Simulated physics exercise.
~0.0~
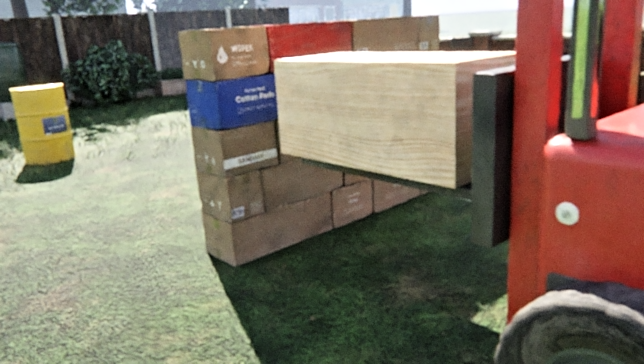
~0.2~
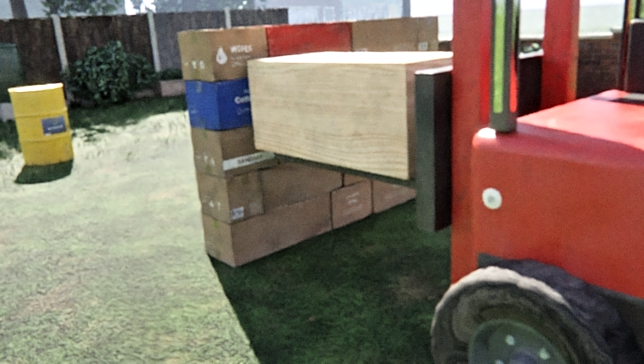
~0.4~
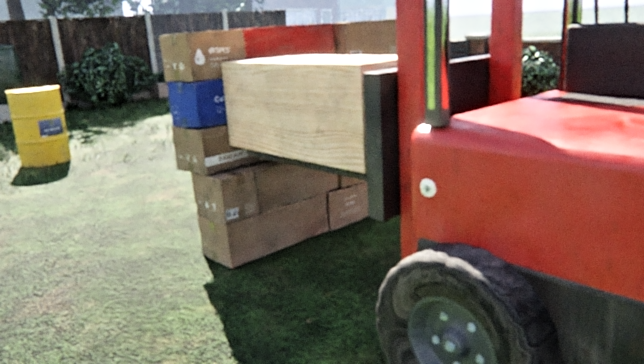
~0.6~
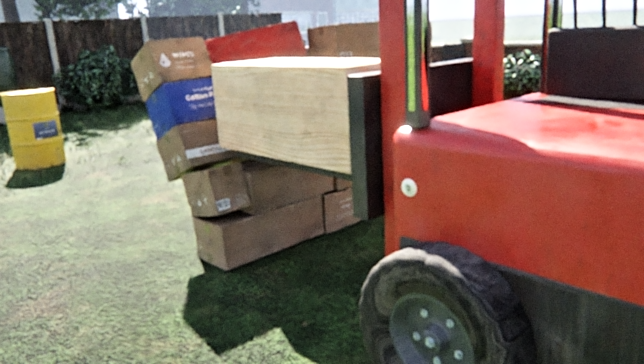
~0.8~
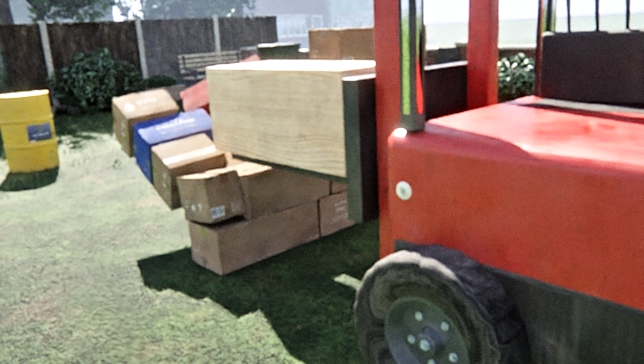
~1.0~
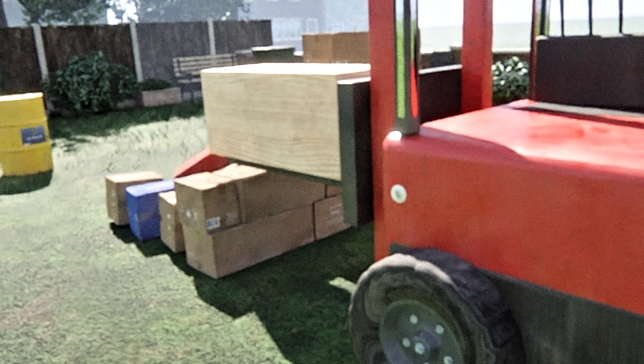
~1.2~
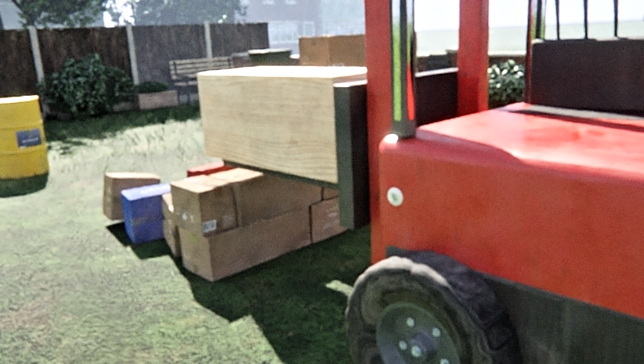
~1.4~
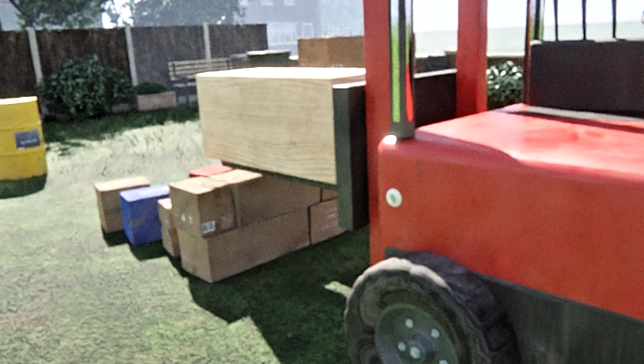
At first, a red forklift on the right carries a long pale wooden block toward a stacked wall of cardboard boxes on a lawn, with a blue box and a red one among the brown. The forklift moves left and the block pushes into the upper part of the wall, shoving the top boxes leftward. They lean together, tip over and tumble down onto the grass as the view shifts slightly right. The forklift comes to a stop with its load still raised. At the end, the fallen boxes, including the blue one, lie beside the lower boxes, which remain stacked.
